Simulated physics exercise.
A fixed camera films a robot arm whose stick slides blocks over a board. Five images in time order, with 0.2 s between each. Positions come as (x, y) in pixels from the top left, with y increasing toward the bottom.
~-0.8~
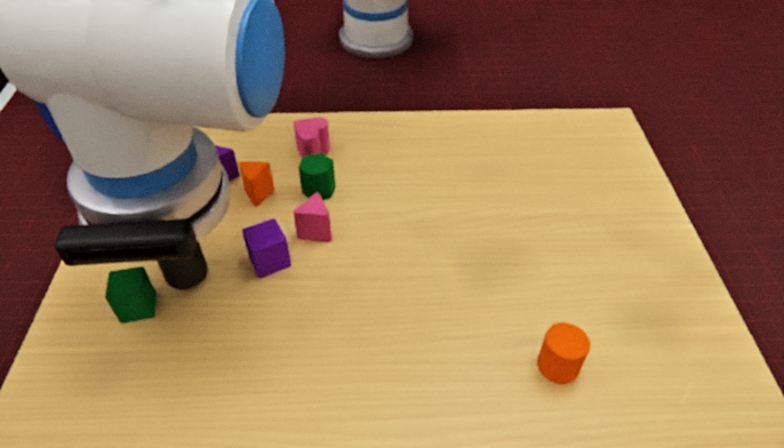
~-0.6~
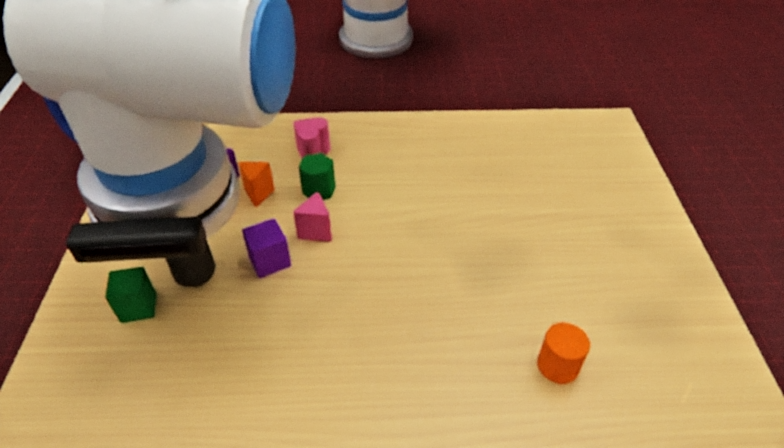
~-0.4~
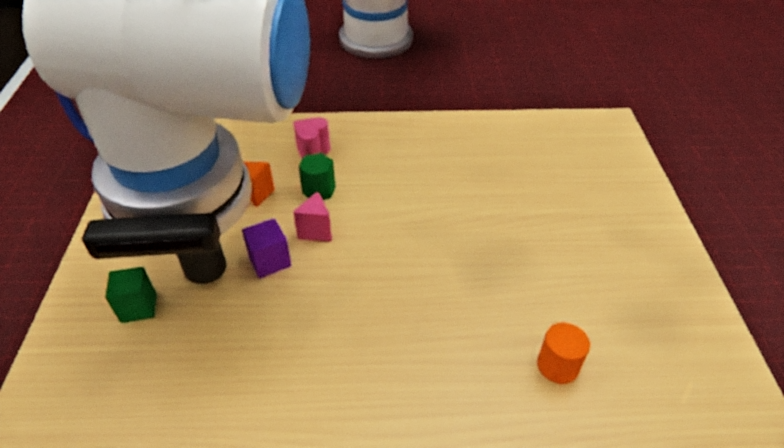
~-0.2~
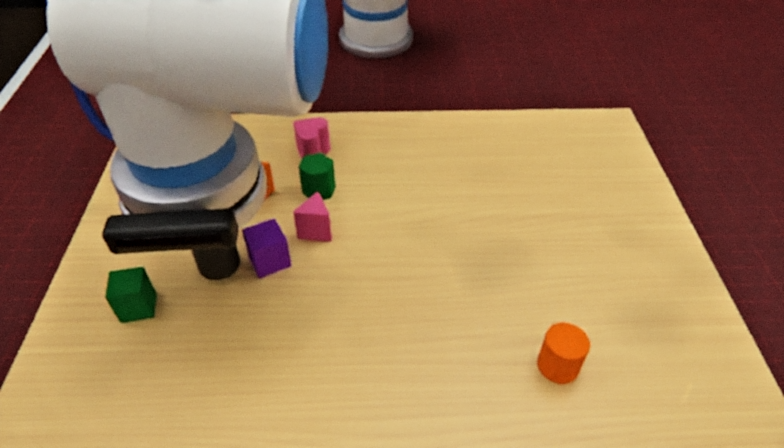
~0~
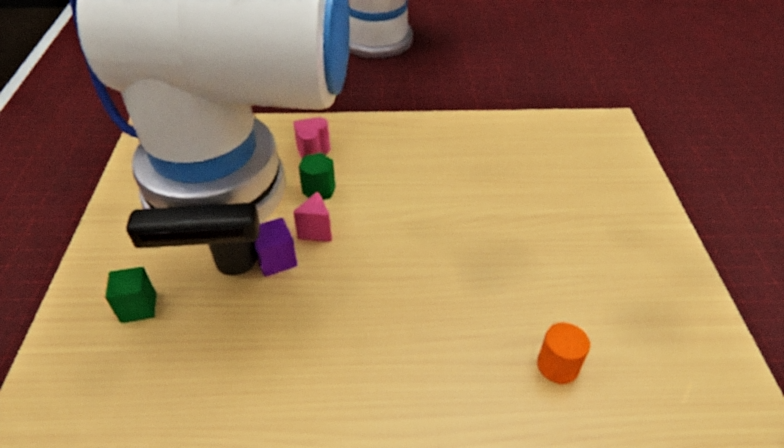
At first, a white and blue robot arm holds a short black stick beside a green block at the left of a wooden table scattered with colored blocks. The arm slides the stick steadily right, covering the orange triangular block from view, then nudges the purple block slightly right.
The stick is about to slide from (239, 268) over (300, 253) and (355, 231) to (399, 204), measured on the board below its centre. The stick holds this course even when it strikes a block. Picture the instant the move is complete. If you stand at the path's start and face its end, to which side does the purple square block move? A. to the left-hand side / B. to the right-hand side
The one that fits is B, to the right-hand side.
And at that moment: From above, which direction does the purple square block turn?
Viewed from above: Clockwise.
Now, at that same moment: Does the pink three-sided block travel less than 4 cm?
Yes, I think so.
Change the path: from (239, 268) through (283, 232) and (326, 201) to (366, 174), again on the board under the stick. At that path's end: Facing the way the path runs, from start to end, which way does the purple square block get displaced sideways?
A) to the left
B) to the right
The answer is B.
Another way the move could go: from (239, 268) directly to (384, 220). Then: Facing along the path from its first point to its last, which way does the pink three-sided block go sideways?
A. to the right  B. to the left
The one that fits is B, to the left.
On the path given first. One third of the way, stick at (299, 245); purple square block at (335, 225), turned 25° clockwise; pink three-sided block at (315, 204).
Two thirds of the way, stick at (354, 224); purple square block at (385, 219), turned 60° clockwise; pink three-sided block at (325, 191), turned 35° anticlockwise.
At the end, stick at (399, 197); purple square block at (389, 219), turned 70° clockwise; pink three-sided block at (325, 191), turned 35° anticlockwise; green hexagon in place.
